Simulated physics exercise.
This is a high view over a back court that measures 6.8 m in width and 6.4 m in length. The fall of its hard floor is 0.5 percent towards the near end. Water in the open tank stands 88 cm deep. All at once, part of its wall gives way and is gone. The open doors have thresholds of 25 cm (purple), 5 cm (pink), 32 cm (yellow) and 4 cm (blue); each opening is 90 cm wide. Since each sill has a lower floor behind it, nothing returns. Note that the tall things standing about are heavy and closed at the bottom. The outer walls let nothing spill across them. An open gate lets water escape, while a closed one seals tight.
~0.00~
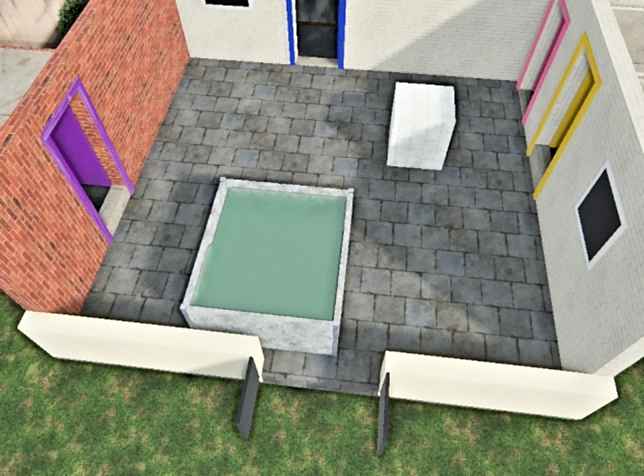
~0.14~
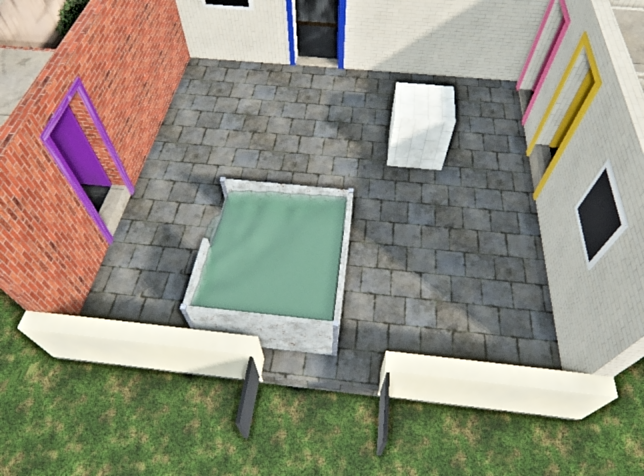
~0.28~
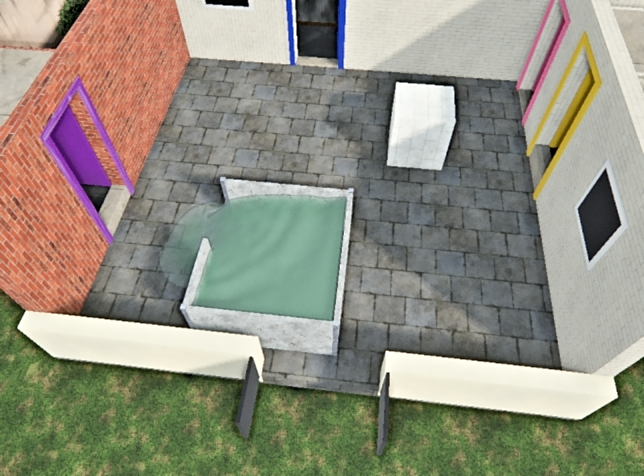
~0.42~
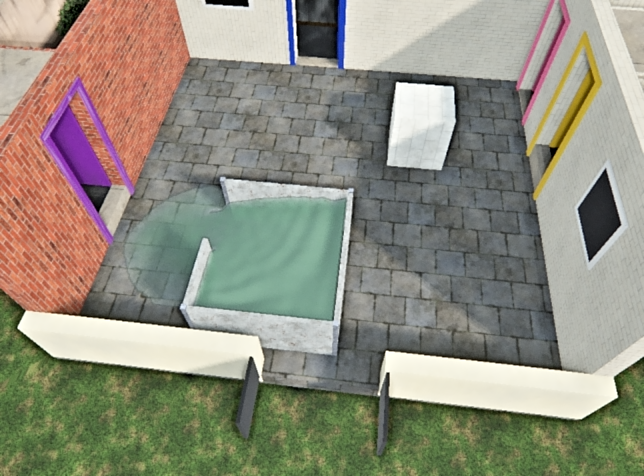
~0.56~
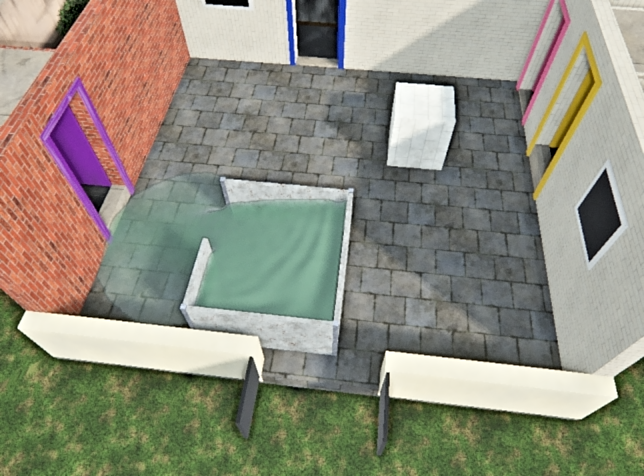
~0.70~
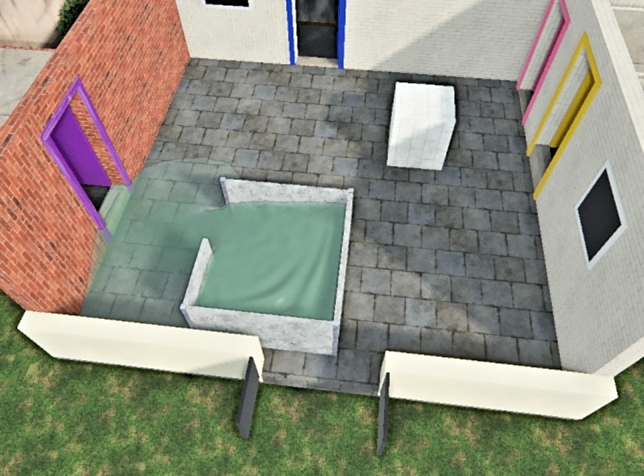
In a paved courtyard, a tank's left wall opens and water spreads toward the purple doorway.
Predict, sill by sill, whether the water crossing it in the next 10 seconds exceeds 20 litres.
My prediction: At the purple door it is above 20 litres; at the pink door it is above 20 litres; at the yellow door it is 20 litres or less; at the blue door it is above 20 litres.
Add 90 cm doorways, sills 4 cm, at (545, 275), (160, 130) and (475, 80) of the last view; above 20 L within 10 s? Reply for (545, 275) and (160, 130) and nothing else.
Taking them in order, the first is fine and the second too much.
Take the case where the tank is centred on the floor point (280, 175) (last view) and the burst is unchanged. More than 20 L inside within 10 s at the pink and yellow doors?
Well, pink ends up beyond the mark and yellow ends up inside the mark.
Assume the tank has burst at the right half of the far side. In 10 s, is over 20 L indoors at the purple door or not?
Purple: Falls short.
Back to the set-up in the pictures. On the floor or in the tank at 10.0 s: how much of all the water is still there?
82 %.
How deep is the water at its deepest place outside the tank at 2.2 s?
Up to near 46 cm.
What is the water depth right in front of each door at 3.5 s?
Purple 32 cm, pink 0 cm, yellow 0 cm, blue 9 cm.
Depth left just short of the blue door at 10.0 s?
Roughly 6.5 centimetres.
After 1.4 s water covers 20 % of the floor and is deepest (51 cm) near (116, 232); purple door 50 cm at the sill, 80 L in, pink door not reached, yellow door not reached, blue door not reached.
After 2.2 s water covers 25 % of the floor and is deepest (46 cm) near (71, 336); purple door 40 cm at the sill, 184 L in, pink door not reached, yellow door not reached, blue door not reached.
After 3.5 s water covers 40 % of the floor and is deepest (33 cm) near (120, 223); purple door 32 cm at the sill, 237 L in, pink door not reached, yellow door not reached, blue door 9 cm at the sill, 2 L in.
After 6.0 s water covers 60 % of the floor and is deepest (21 cm) near (71, 336); purple door 21 cm at the sill, 252 L in, pink door 12 cm at the sill, 13 L in, yellow door 4 cm at the sill, 0 L in, blue door 9 cm at the sill, 34 L in.
After 10.0 s water covers 95 % of the floor and is deepest (14 cm) near (71, 336); purple door 12 cm at the sill, 253 L in, pink door 12 cm at the sill, 135 L in, yellow door 7 cm at the sill, 0 L in, blue door 6 cm at the sill, 67 L in.
